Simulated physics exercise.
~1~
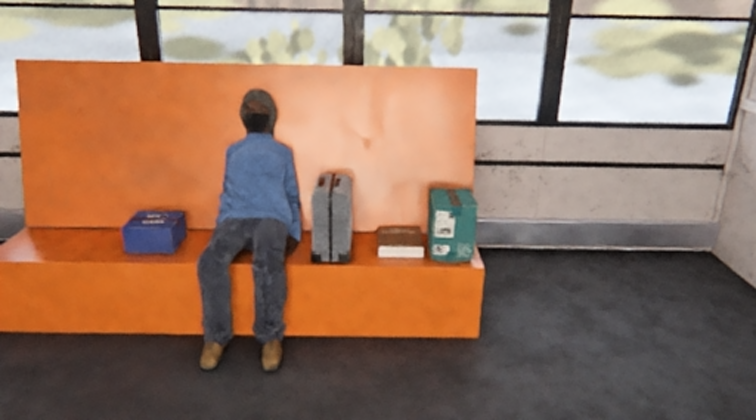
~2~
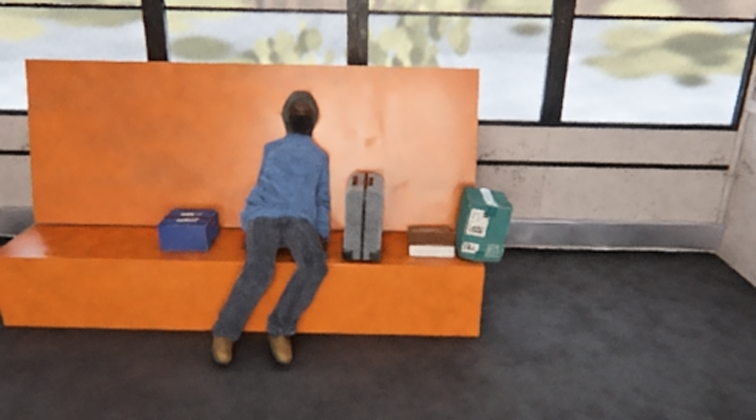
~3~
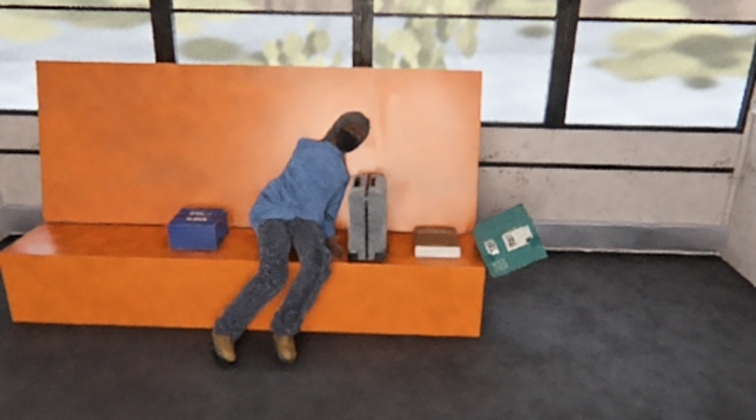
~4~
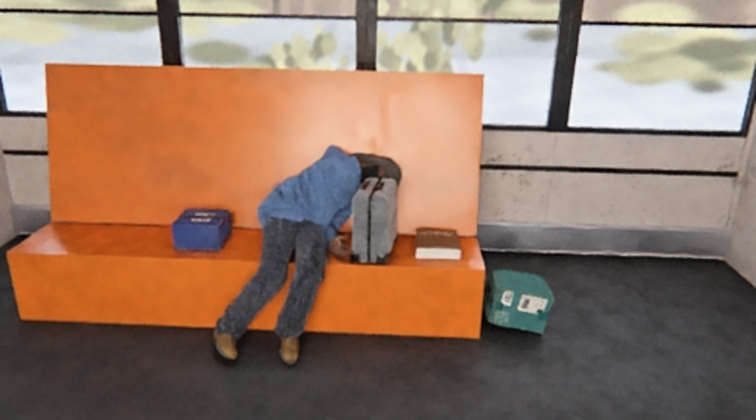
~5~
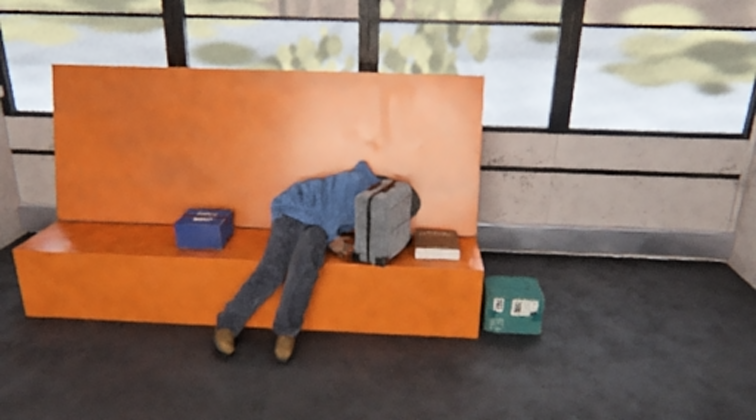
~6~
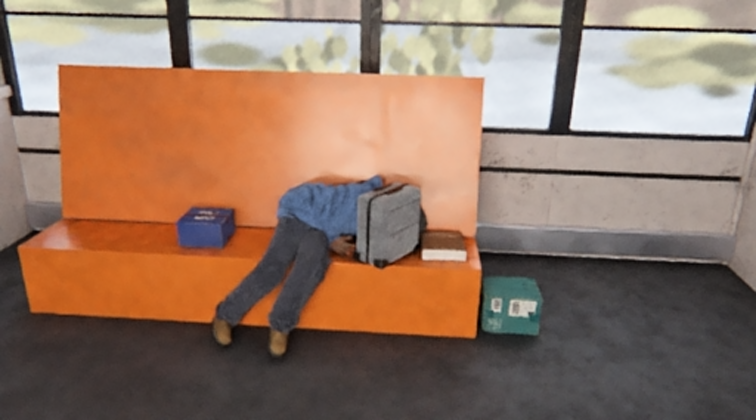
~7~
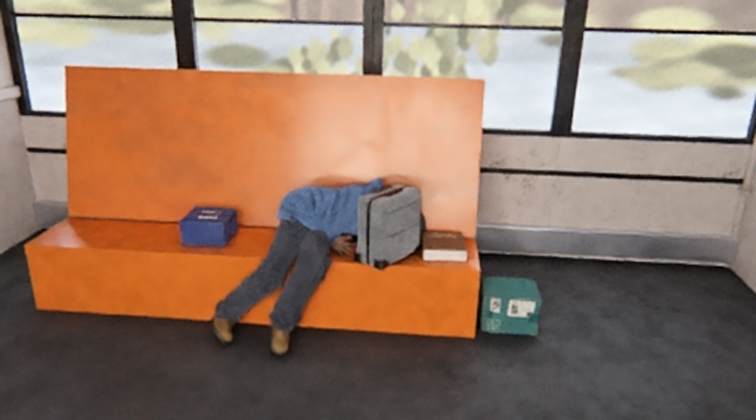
We see a person in a blue top slumped on an orange bench among loose bags and boxes as the teal pack tips off the right end onto the floor. The sleeper topples right and ends folded behind the tilted grey case, which stays on the seat.
